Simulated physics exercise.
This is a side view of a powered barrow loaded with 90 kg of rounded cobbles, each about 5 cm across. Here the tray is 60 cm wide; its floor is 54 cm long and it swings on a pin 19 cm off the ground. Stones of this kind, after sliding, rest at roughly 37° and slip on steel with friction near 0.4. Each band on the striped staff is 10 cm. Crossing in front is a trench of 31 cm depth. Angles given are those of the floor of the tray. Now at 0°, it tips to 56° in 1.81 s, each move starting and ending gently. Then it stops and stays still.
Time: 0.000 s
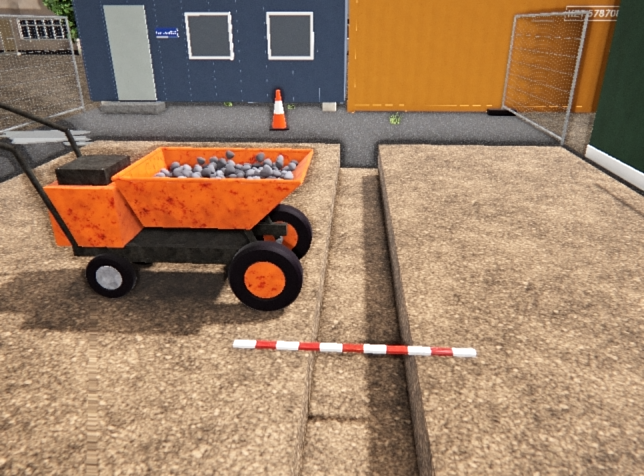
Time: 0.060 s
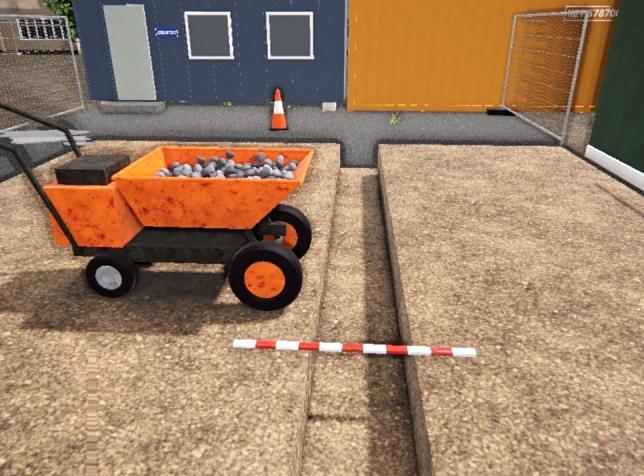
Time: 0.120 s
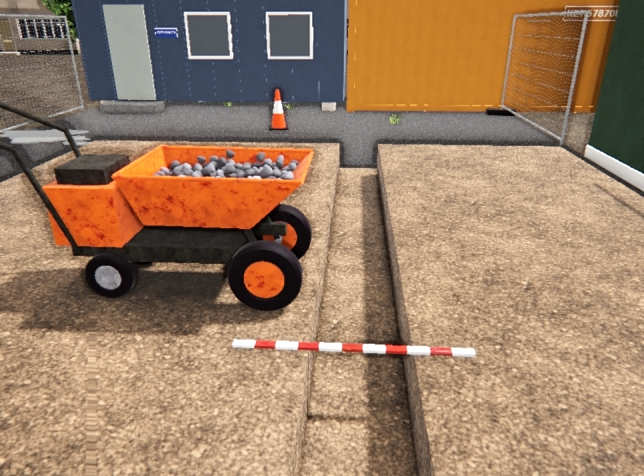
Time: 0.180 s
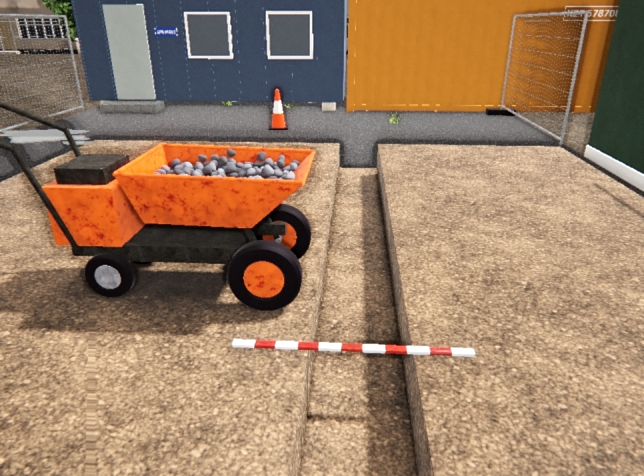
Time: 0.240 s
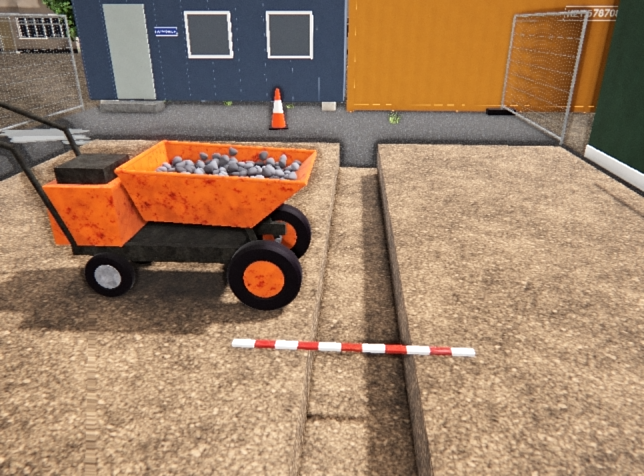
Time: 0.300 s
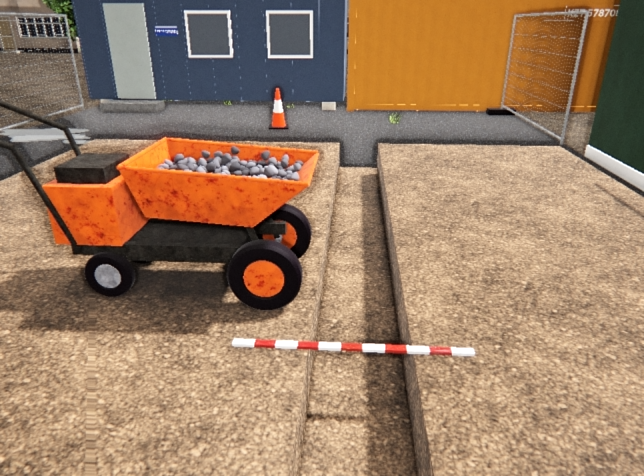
The orange tray of a small powered barrow, loaded with grey stones, tilted up very slightly at its left end beside a narrow trench, while the wheels and the red-and-white staff stayed still.
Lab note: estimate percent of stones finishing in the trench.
Approx. 69 %.
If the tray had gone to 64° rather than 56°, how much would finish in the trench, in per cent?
About 55%.
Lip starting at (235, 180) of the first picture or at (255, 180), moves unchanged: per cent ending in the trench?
Around 95 and then 90 percent.
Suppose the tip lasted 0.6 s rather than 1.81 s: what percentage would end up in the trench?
Roughly 50 per cent would.
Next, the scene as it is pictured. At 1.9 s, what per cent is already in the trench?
Roughly 15% by that time.
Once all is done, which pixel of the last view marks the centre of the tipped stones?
(386, 319).
After 1.4 s the floor is at 47°; 100 % in the tray; the foremost stones are at (354, 207).
After 1.9 s the floor is at 56°; 78 % in the tray, 16 % in the trench, 5 % past the trench; the foremost stones are at (416, 274).
After 2.3 s the floor is at 56°; 50 % in the tray, 30 % in the trench, 20 % past the trench; the foremost stones are at (470, 286).
After 4.2 s the floor is at 56°; 6 % in the tray, 69 % in the trench, 25 % past the trench; the foremost stones are at (510, 291).
